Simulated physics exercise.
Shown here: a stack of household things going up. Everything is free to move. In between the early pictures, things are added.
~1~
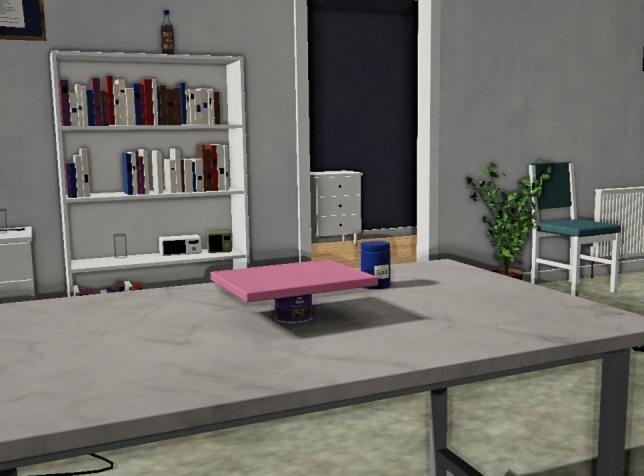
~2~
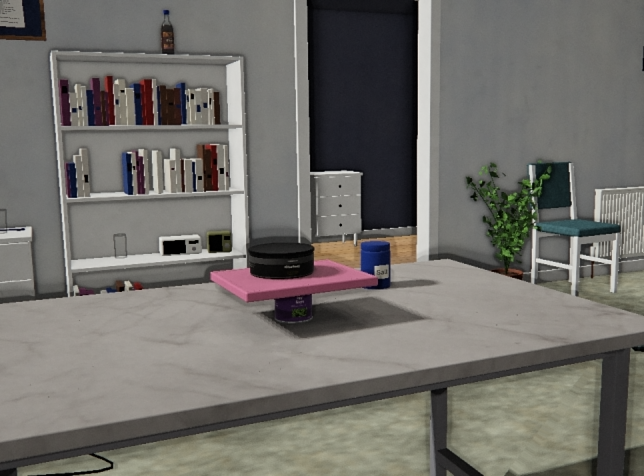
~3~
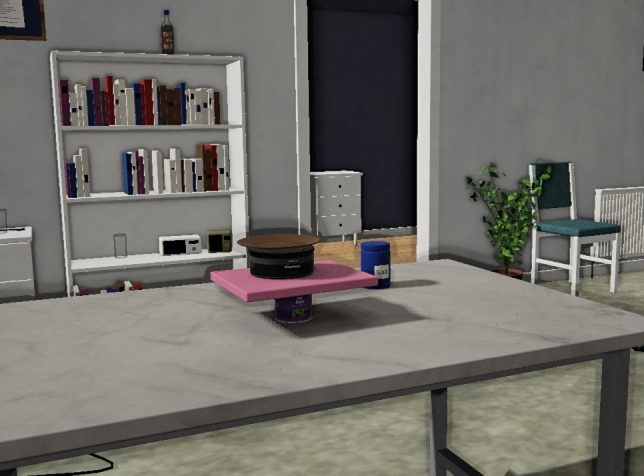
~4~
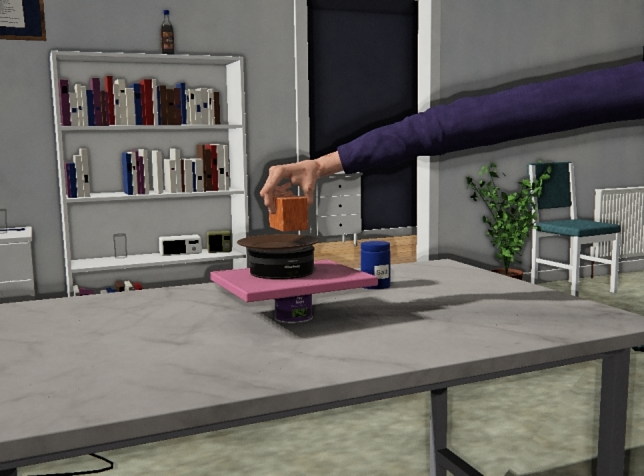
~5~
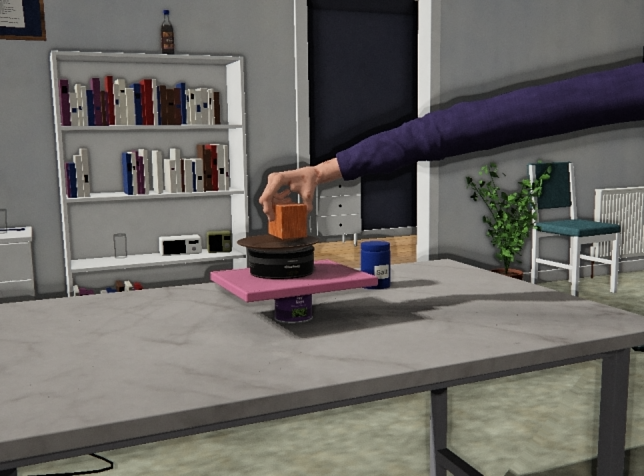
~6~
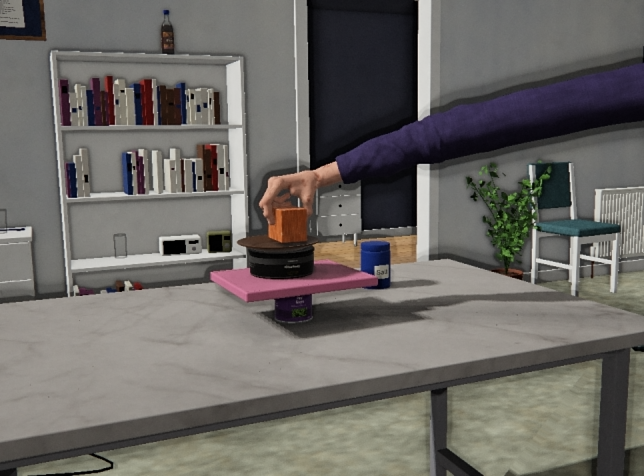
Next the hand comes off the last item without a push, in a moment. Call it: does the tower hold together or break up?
It holds together.
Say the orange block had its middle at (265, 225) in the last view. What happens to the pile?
Afterwards the pile remains stable.
Then, 0.20 s past the last view, nothing moves.
Then, 0.50 s past the last view, orange block resting near (287, 224).
Finally, all 6 still in place. Final places as the last picture's camera would see them, orange block near (287, 224). The pile stays up.
